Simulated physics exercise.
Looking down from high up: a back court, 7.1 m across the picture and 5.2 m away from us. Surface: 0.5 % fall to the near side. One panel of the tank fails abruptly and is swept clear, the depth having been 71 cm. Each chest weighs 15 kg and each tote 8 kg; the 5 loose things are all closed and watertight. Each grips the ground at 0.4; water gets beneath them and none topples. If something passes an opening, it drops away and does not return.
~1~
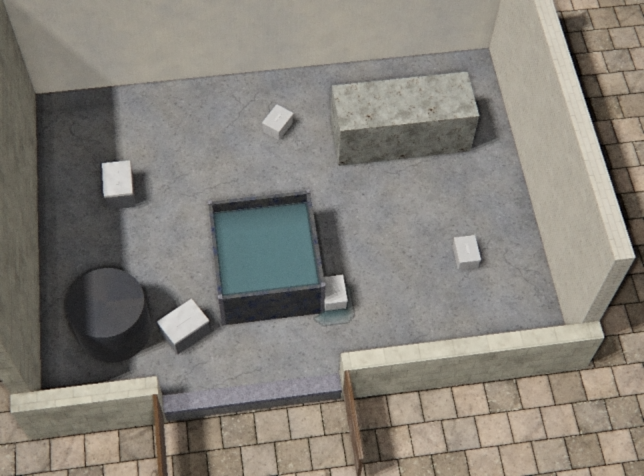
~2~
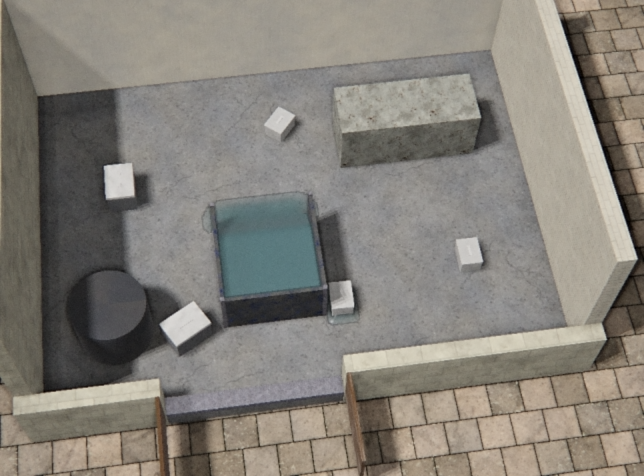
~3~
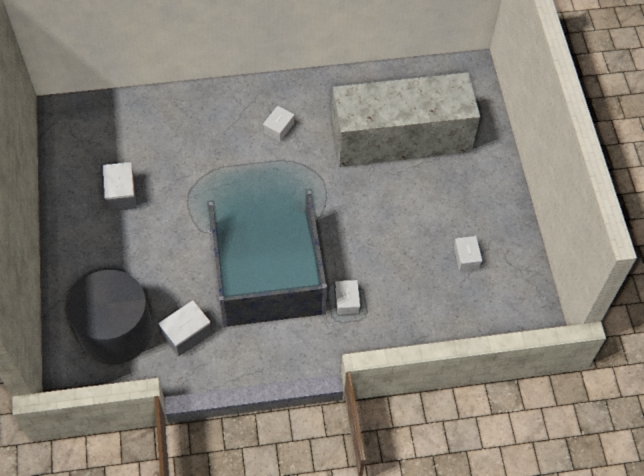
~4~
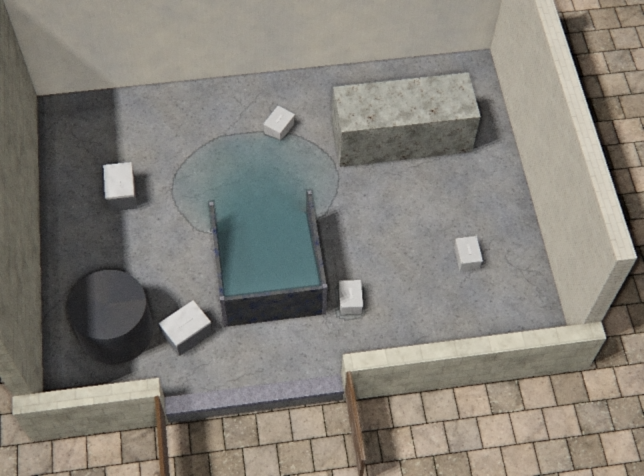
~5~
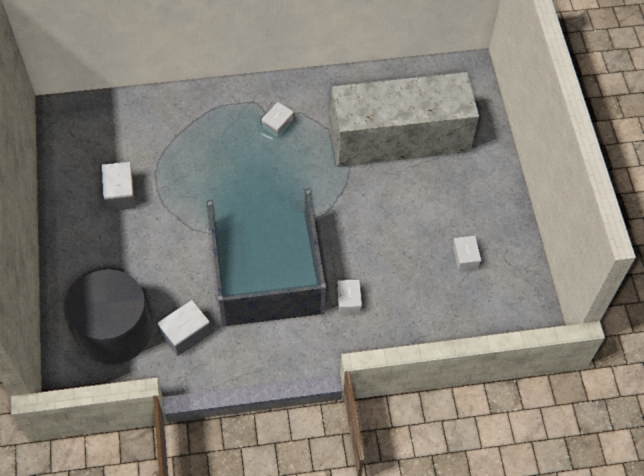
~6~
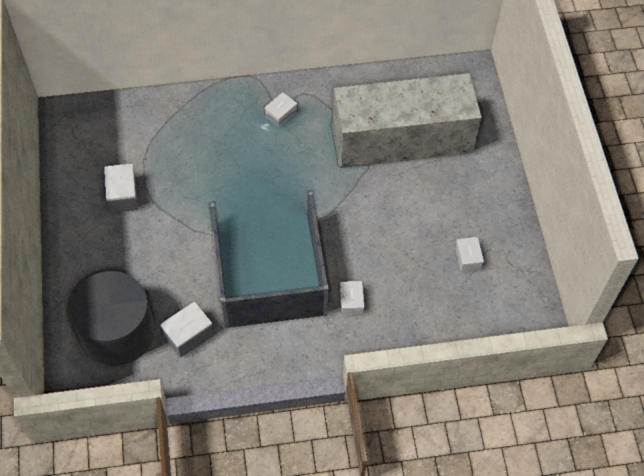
Water poured out of the far side of a square tank and spread across the courtyard floor, after a white box by the tank slid slightly right, then pushed another box toward the back wall.
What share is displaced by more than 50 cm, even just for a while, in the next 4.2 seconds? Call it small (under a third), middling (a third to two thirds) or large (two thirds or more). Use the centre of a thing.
Small, under a third.
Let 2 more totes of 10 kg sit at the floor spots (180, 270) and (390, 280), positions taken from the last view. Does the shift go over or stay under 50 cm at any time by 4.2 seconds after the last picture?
Taking them in turn, the first is below the mark and the second below the mark.
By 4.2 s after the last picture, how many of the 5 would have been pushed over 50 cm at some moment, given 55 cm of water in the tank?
It would come to 1 of them.
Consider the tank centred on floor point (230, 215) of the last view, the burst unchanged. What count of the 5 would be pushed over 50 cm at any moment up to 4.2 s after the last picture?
In that case the number is 1.
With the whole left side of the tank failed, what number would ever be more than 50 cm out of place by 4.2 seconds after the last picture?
Then 2.
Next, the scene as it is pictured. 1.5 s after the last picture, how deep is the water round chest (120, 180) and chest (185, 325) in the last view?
Depths: Near 1 cm, then near 0 cm.
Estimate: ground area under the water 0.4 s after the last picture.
10.5 m2.
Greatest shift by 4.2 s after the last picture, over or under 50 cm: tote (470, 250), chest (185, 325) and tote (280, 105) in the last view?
The first is inside the limit, the second inside the limit, and the third beyond the limit.
Then, 0.4 s after the last picture 1 of 5 are over 50 cm from their spots; 0 afloat.
Then, 1.5 s after the last picture 1 of 5 are over 50 cm from their spots; 1 afloat.
Then, 2.8 s after the last picture 1 of 5 are over 50 cm from their spots; 1 afloat.
Then, 4.2 s after the last picture 1 of 5 are over 50 cm from their spots, and 1 have been at some point; 1 afloat.
